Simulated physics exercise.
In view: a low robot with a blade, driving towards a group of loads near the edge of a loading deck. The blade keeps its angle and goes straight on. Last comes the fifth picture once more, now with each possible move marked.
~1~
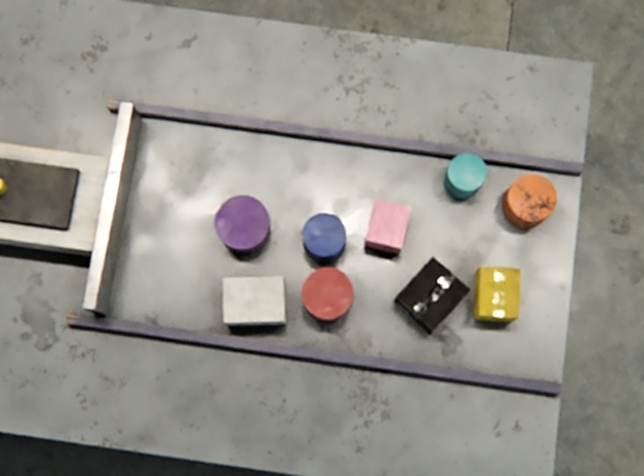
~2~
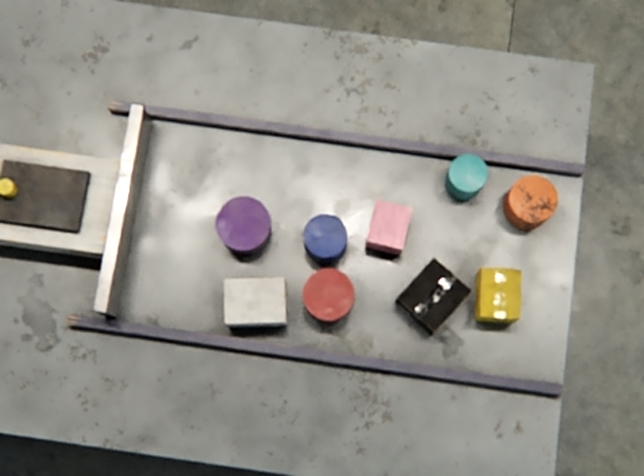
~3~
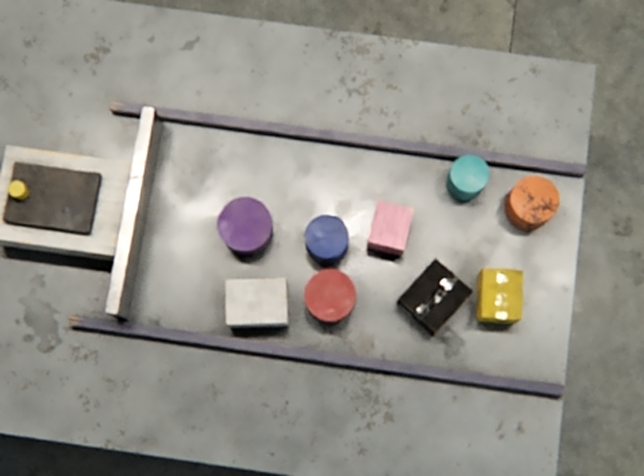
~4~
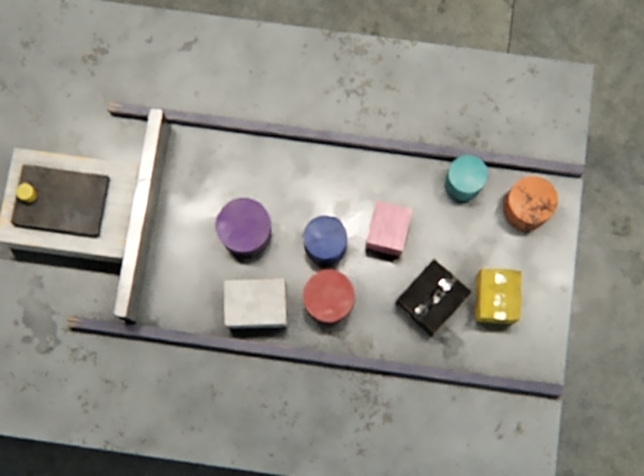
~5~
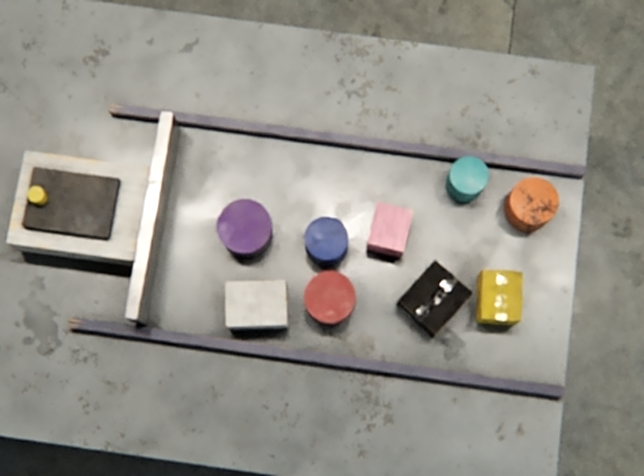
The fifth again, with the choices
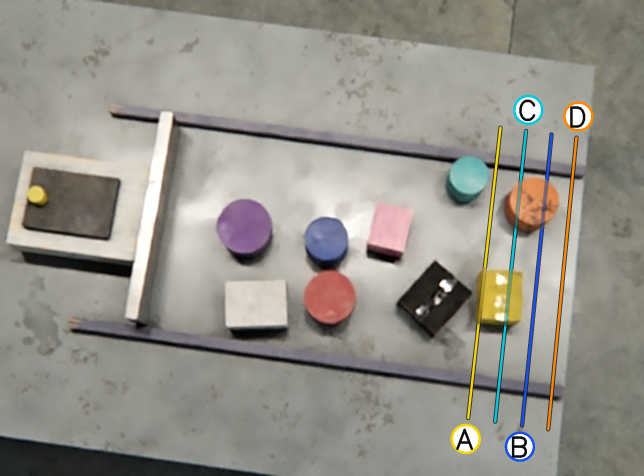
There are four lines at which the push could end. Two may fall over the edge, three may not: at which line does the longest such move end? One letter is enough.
A.
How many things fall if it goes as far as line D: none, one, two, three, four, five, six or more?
In all, six or more.
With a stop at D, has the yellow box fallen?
Yes.
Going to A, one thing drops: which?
It is the black box.
On the copy, A at (485, 269); B at (537, 276); C at (511, 272); D at (563, 279).
On A. First, robot (198, 220); white crate (295, 317); red pail (354, 302).
Then, robot (318, 236); yellow box (546, 284); black box (517, 318).
Finally, robot (414, 249); black box over the edge; red pail (565, 360); one fallen.
By contrast, B drops five; C drops four; D drops nine.
